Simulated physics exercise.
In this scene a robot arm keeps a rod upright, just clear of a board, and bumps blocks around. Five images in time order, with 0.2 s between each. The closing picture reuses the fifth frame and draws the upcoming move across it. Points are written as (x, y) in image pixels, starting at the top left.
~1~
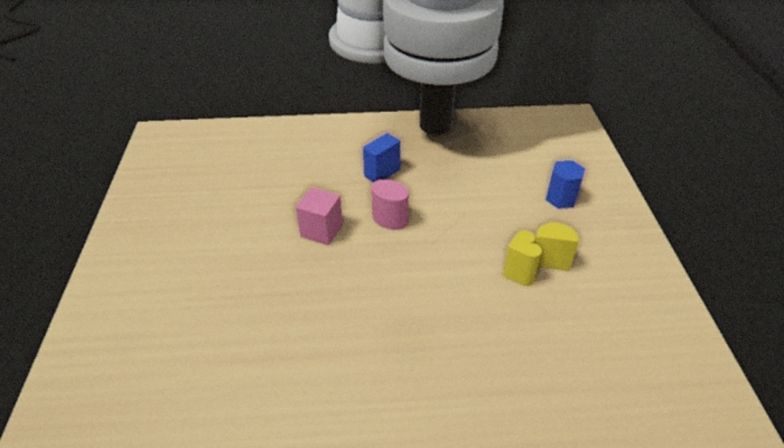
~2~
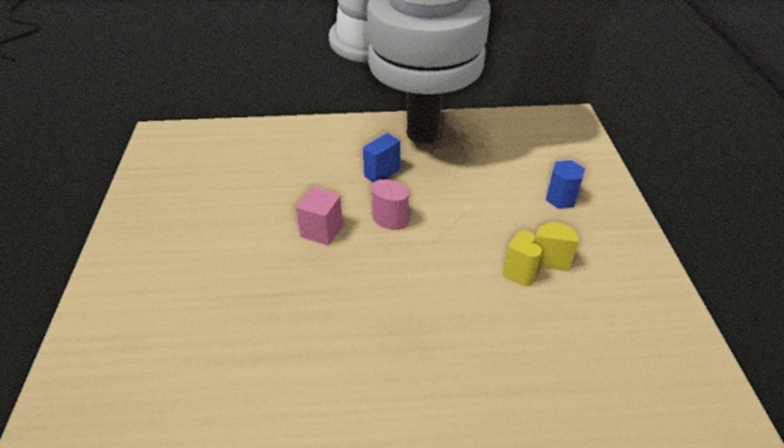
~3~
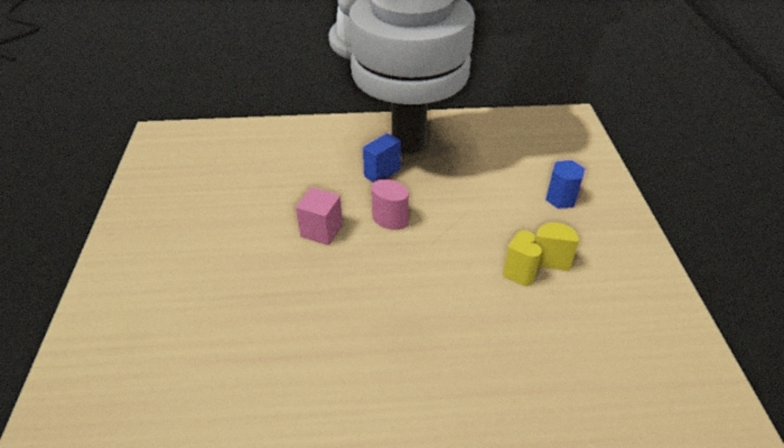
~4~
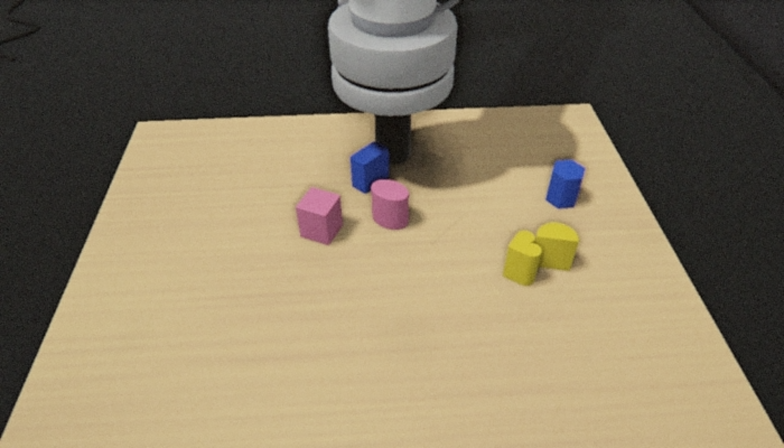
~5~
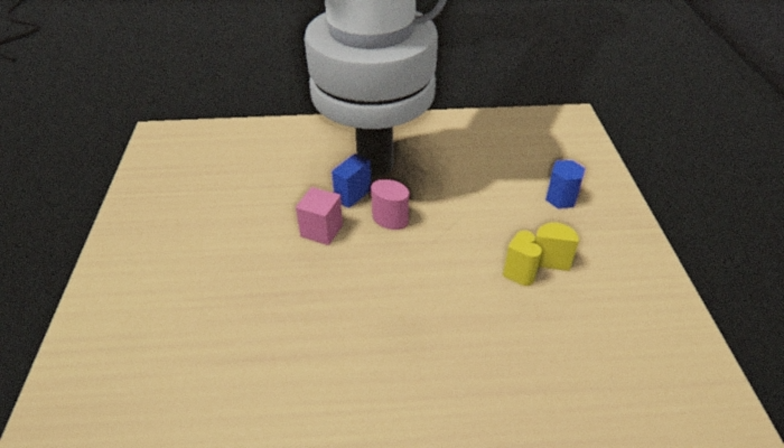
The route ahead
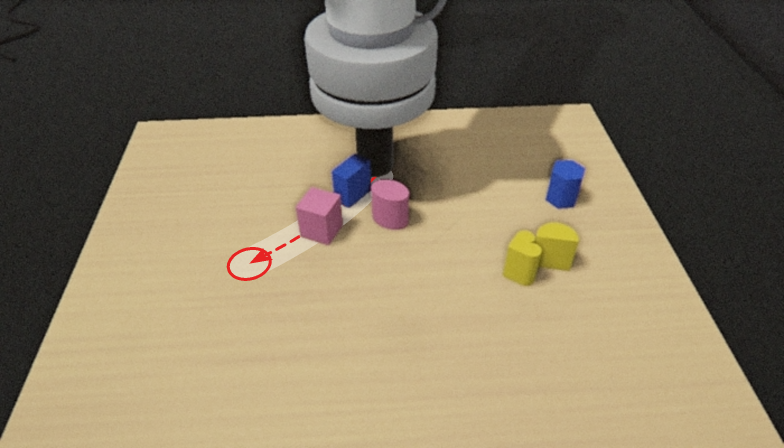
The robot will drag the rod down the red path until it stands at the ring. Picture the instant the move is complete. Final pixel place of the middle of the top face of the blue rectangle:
In the picture, that point is around (211, 262).
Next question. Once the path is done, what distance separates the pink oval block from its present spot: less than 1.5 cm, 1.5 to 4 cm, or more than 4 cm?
The answer is under 1.5 cm.
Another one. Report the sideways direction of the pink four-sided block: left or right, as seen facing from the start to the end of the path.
Toward the left.
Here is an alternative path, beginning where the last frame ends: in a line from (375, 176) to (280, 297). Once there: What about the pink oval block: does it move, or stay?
Same place.
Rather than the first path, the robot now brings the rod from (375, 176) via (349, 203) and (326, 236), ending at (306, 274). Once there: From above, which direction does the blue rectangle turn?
Rotates clockwise.
Drawn move, from (375, 176) by way of (324, 221) to (249, 264).
The first path, step by step. One third of the way, rod (342, 196); pink four-sided block (296, 223); blue rectangle (313, 197).
Two thirds of the way, rod (299, 226); pink four-sided block (264, 261), turned 40° anticlockwise; blue rectangle (268, 231).
At the end, rod (247, 253); pink four-sided block (262, 265), turned 50° anticlockwise; blue rectangle (211, 262), turned 15° anticlockwise; pink oval block still.
